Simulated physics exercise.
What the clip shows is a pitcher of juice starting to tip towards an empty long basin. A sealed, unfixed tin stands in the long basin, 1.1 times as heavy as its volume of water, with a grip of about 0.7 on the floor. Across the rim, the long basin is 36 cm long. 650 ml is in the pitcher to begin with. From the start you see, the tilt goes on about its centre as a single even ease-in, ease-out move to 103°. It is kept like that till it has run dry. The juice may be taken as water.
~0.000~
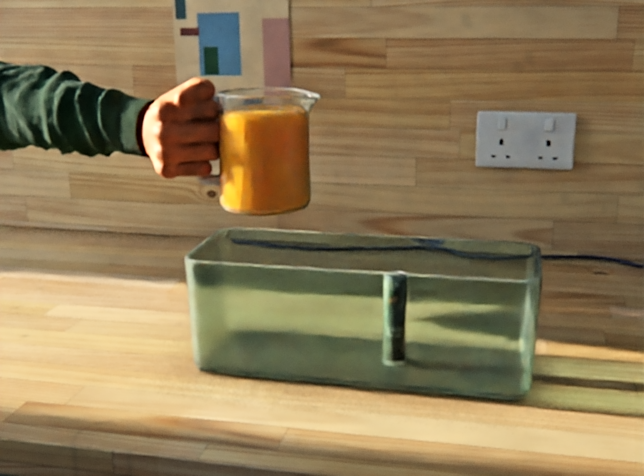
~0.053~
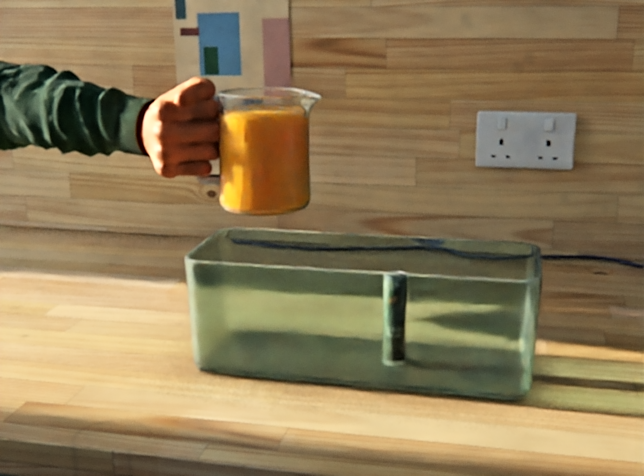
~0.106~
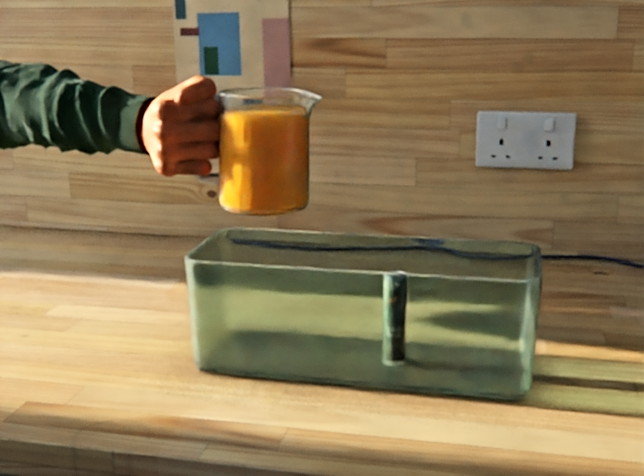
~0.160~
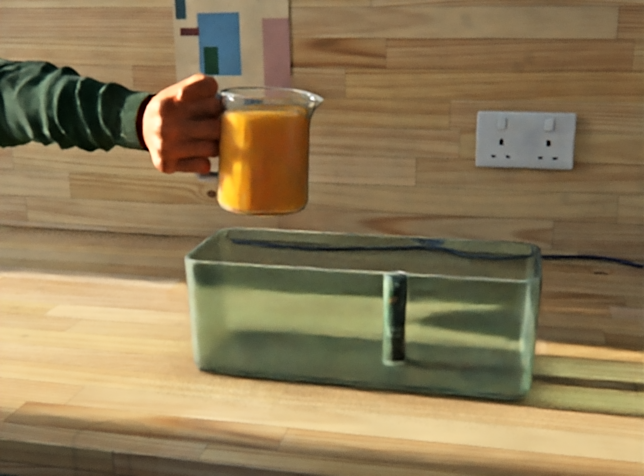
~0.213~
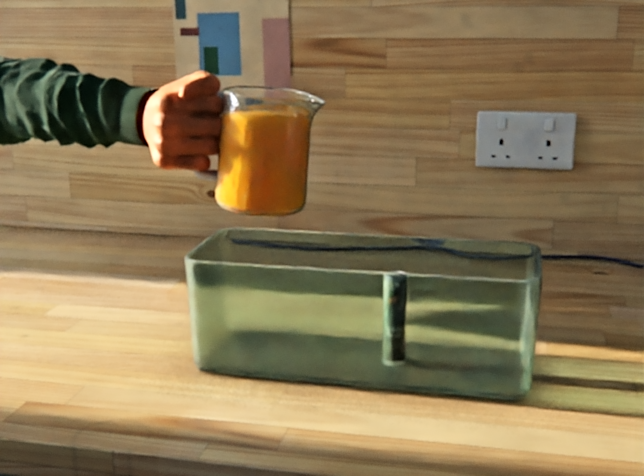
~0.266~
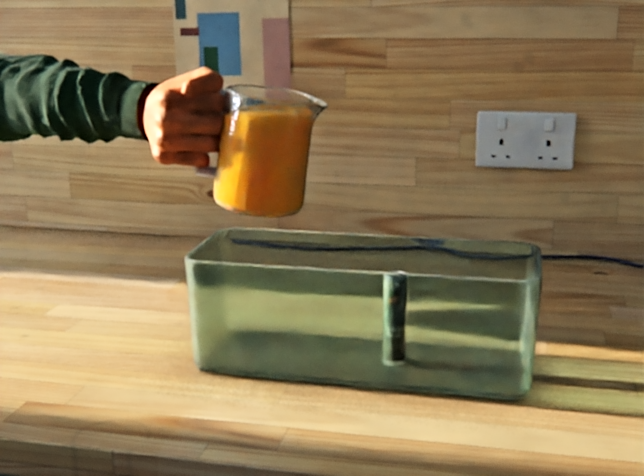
A hand in a green sleeve holding a glass pitcher of orange juice above a long basin, tilting it slightly rightward.
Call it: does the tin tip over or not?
It tips over.
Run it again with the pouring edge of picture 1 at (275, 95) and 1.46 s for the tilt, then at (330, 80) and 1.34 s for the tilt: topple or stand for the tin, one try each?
Try 1: Still standing; try 2: Tipped over.
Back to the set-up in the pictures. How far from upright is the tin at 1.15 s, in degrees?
The tilt comes to near 0°.
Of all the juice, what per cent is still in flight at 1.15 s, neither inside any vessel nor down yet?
16 per cent, roughly.
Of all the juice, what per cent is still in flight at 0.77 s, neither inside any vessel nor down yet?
Near 9 per cent at that moment.
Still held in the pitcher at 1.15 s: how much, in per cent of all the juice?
Roughly 42 per cent.
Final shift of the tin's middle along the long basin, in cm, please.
Looks like roughly 8.5 cm in total.
By 0.77 s the tilt is 56° and 88 per cent is still to pour; the tin stands where it began.
By 1.15 s the tilt is 92° and 42 per cent is still to pour; the tin stands where it began.
By 1.54 s the tilt is 103° and 6 per cent is still to pour; the tin lies on its side.
By 1.96 s the tilt is 103° and 0 per cent is still to pour; the tin lies on its side.
At rest the tin lies on its side.
